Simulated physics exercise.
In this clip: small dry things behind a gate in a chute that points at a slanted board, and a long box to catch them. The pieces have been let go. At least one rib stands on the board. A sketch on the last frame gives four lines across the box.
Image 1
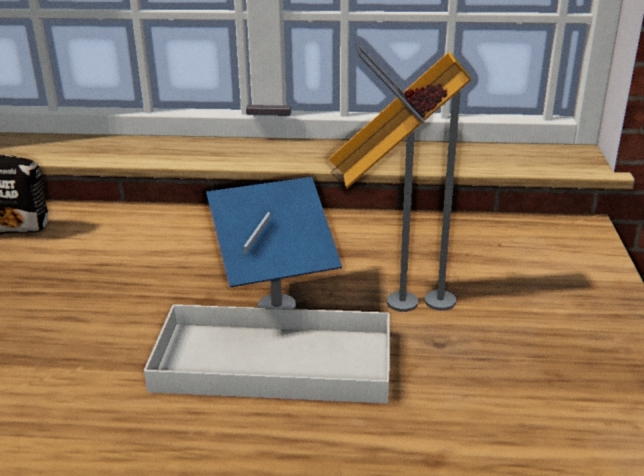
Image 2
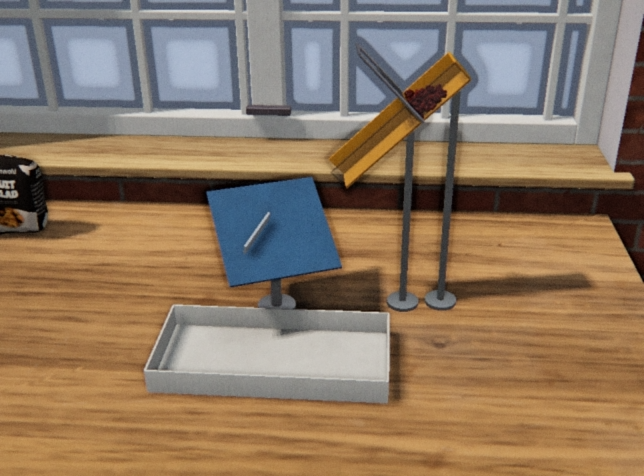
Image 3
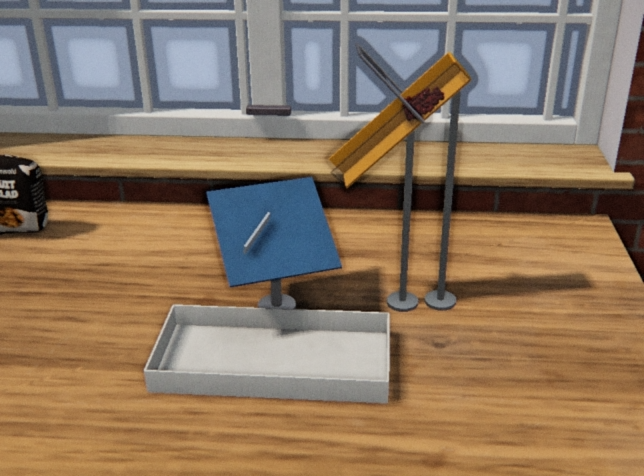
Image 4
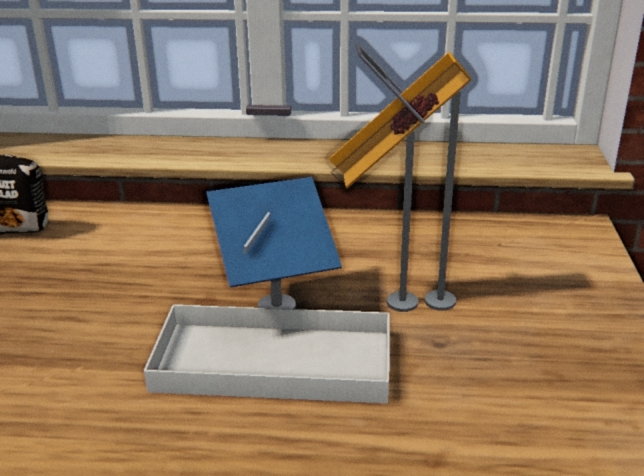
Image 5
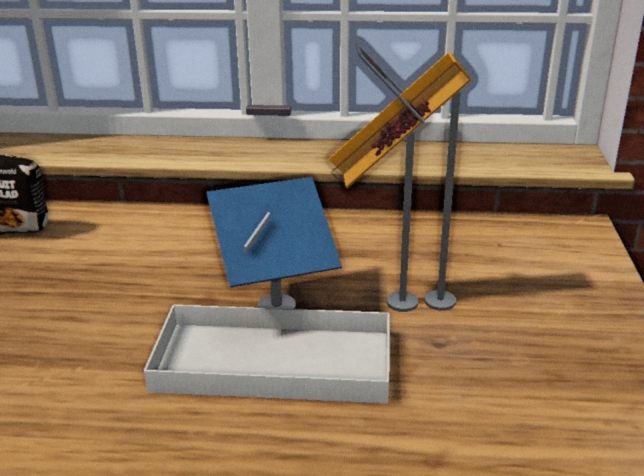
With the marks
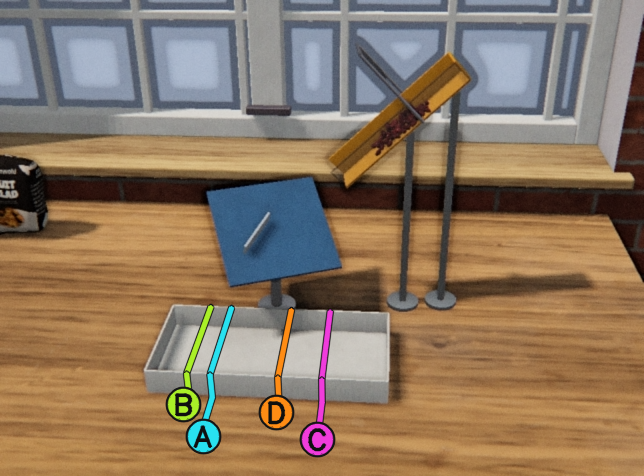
Dark red beans slide down and leftward along a sloping yellow chute above the table.
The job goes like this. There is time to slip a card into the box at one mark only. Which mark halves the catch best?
Choose D.
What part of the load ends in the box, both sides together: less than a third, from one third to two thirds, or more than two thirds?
It is more than two thirds.
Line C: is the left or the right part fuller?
More lands on the left.
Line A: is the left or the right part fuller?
Right.
On the marked copy, line A crosses the front rim at (210, 373); line B crosses the front rim at (186, 372); line C crosses the front rim at (321, 378); line D crosses the front rim at (277, 376).
With A, of what is caught, just a few on the left of the divider, almost all on the right.
With B, of what is caught, just a few on the left of the divider, almost all on the right.
With C, of what is caught, the larger part on the left of the divider, about a tenth on the right.
With D, of what is caught, roughly half on the left of the divider, roughly half on the right.
